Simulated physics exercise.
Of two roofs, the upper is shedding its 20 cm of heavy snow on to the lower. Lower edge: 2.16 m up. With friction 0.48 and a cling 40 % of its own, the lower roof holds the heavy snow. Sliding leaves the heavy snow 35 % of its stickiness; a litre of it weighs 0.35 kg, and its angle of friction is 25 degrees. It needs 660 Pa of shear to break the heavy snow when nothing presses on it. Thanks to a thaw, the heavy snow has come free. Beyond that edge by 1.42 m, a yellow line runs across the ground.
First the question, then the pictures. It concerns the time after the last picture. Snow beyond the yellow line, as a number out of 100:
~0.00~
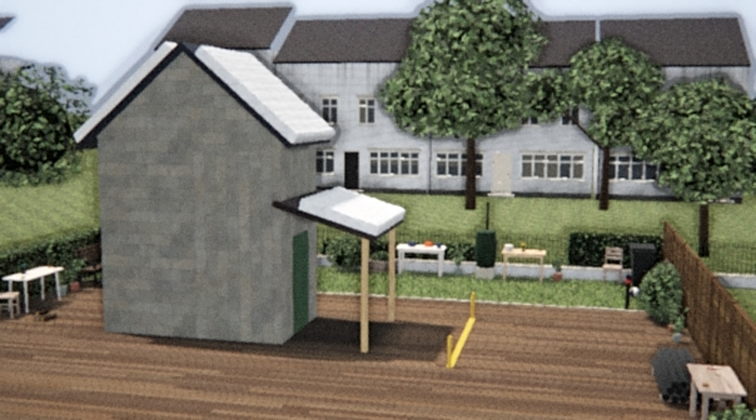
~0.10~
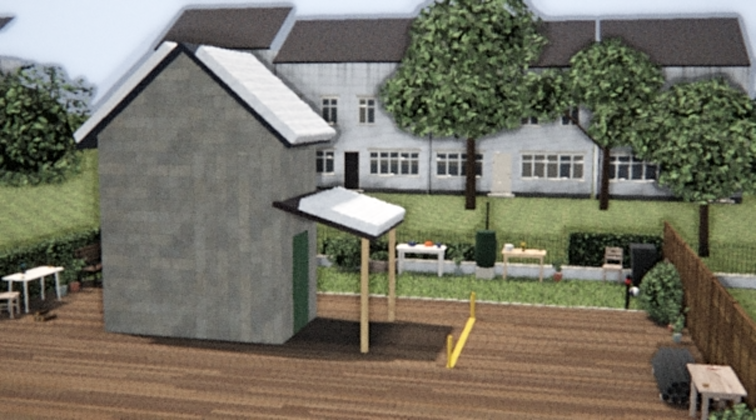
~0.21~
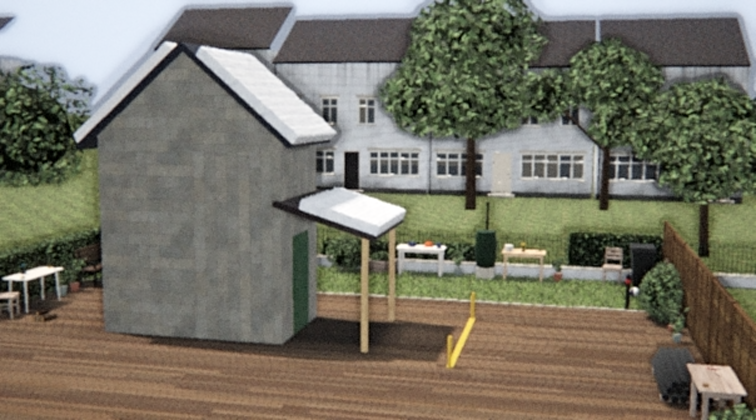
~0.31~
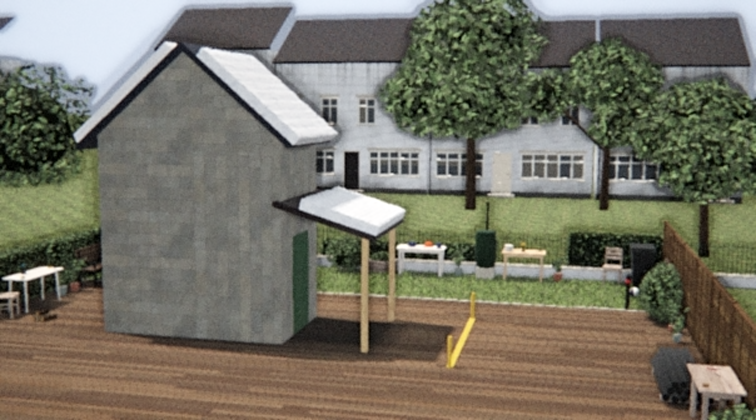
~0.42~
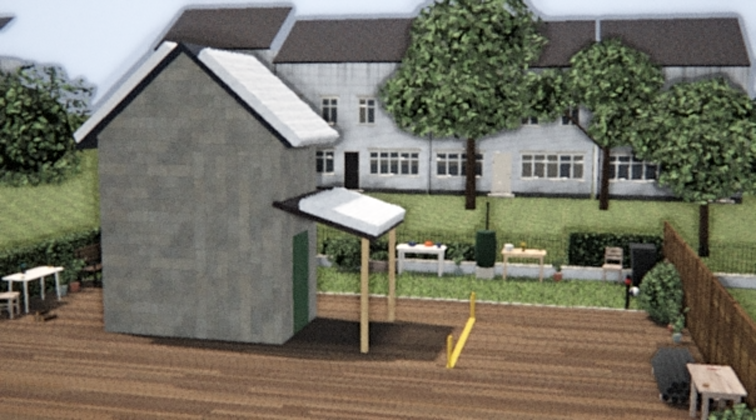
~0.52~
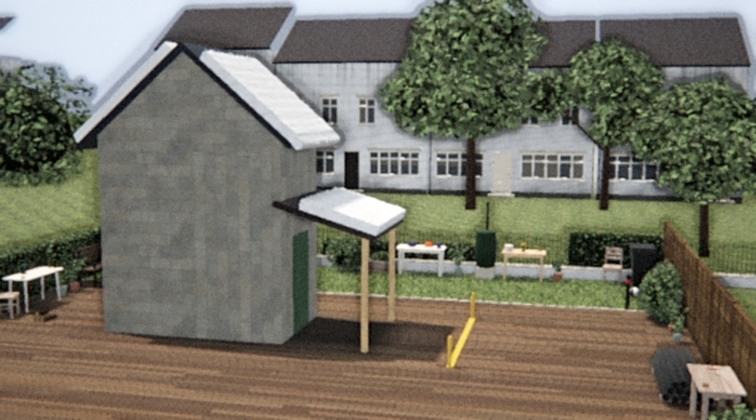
1 %.
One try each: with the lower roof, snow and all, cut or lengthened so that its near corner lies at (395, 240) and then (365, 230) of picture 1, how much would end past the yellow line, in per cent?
Roughly 0 % and then 7 %.
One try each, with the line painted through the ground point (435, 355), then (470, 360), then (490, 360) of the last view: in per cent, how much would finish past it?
Respectively about 5 in a hundred, 0 in a hundred and 0 in a hundred.
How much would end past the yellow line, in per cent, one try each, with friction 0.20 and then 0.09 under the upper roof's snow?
I'd expect around 35 percent, then around 40 percent.
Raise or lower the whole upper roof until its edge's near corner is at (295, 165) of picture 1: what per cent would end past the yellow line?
I'd put it at close to 0 percent.
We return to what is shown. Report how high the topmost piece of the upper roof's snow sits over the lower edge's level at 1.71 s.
2.3 m, roughly.
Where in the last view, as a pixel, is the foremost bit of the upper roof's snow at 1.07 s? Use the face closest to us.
It sits close to (327, 205) in the last picture.
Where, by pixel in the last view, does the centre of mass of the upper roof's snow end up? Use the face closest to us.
I'd place it around (371, 271).
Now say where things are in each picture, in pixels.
Leading edge of the heavy snow at (293, 135), in the first picture.
Leading edge of the heavy snow at (293, 135), its middle shifted 5 mm, in the second picture.
Leading edge of the heavy snow at (294, 135), its middle shifted 1.9 cm, in the third picture.
Leading edge of the heavy snow at (295, 136), its middle shifted 4.3 cm, 2 % of it past the upper edge, in one piece, in the fourth picture.
Leading edge of the heavy snow at (297, 141), its middle shifted 7.8 cm, 3 % of it past the upper edge, in one piece, in the fifth picture.
Leading edge of the heavy snow at (299, 142), its middle shifted 13 cm, 6 % of it past the upper edge, cracking, in the sixth picture.
After 1.07 s, none is below the lower edge and 0 % is past the line.
After 1.71 s, none is below the lower edge and 0 % is past the line.
After 2.36 s, none is below the lower edge and 0 % is past the line.
After 3.00 s, 18 % is below the lower edge and 0 % is past the line.
After 4.50 s, at the end, 34 % is below the lower edge and 1 % is past the line.
